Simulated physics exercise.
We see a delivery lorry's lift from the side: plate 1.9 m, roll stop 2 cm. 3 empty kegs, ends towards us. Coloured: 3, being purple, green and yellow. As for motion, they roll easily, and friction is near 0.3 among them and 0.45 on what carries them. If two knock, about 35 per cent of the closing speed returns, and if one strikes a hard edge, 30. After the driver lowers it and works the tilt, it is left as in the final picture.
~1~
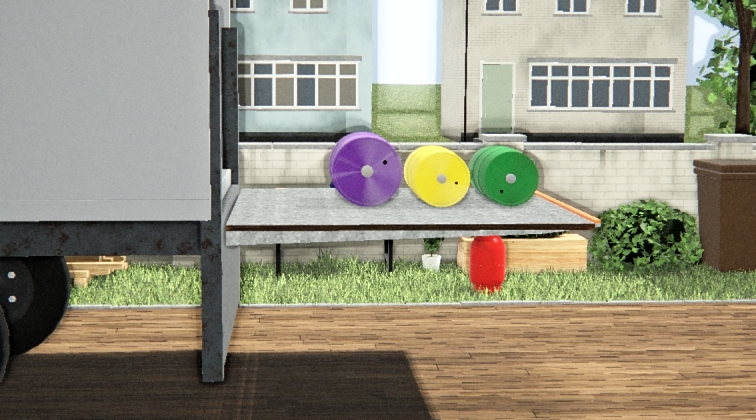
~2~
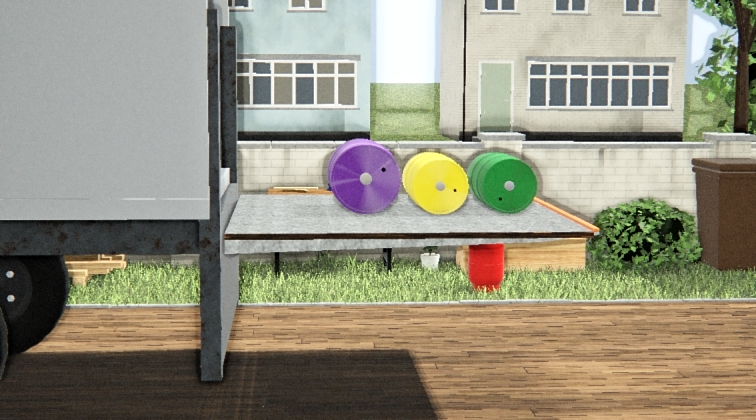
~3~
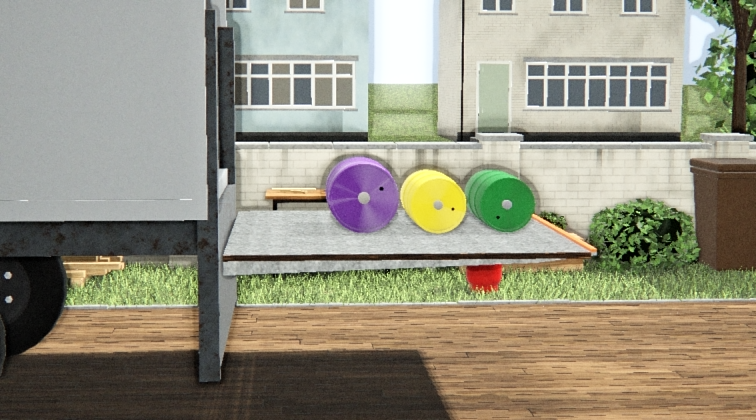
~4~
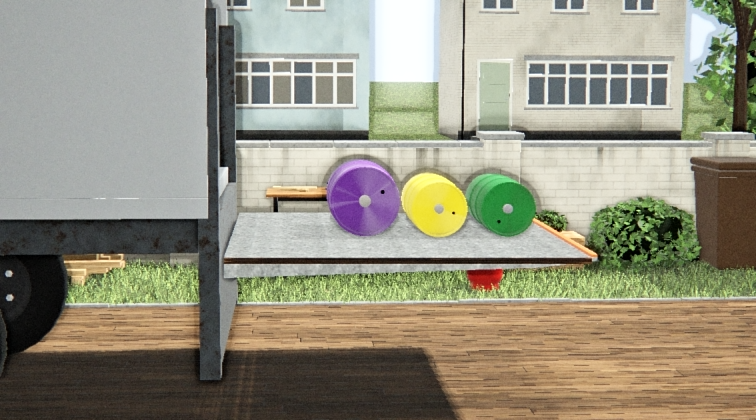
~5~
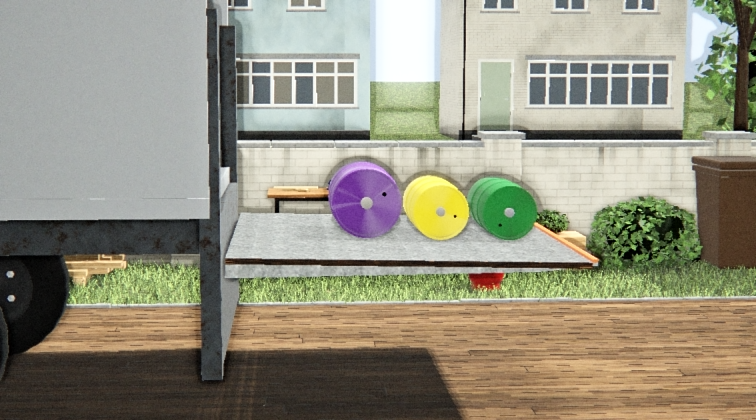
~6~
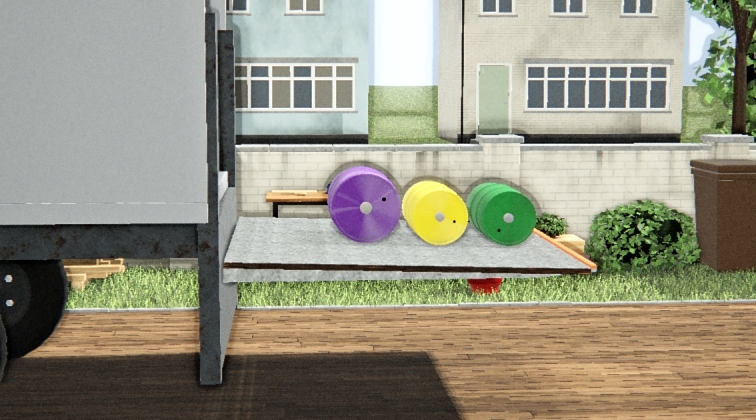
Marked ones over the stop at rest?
Purple: No, green: No, yellow: No.
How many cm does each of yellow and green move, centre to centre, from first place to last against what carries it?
Values - yellow 30, green 20.
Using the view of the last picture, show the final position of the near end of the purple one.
Look near pixel (428, 210).
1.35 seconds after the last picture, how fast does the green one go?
Reading: Roughly 0.1 m/s.
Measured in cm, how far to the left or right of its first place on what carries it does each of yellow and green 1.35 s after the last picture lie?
Yellow 10 right, green 10 right.
Another 1.3 s on from the last picture, purple is on the plate, 100 cm from the stop, rolling right; green is on the plate, 20 cm from the stop, rolling right; yellow is on the plate, 60 cm from the stop, rolling right; 0 of 3 are off.
In the end (3.1 s after the last picture), purple is on the plate, 75 cm from the stop; green is on the plate, 5 cm from the stop; yellow is on the plate, 40 cm from the stop; 0 of 3 are off.
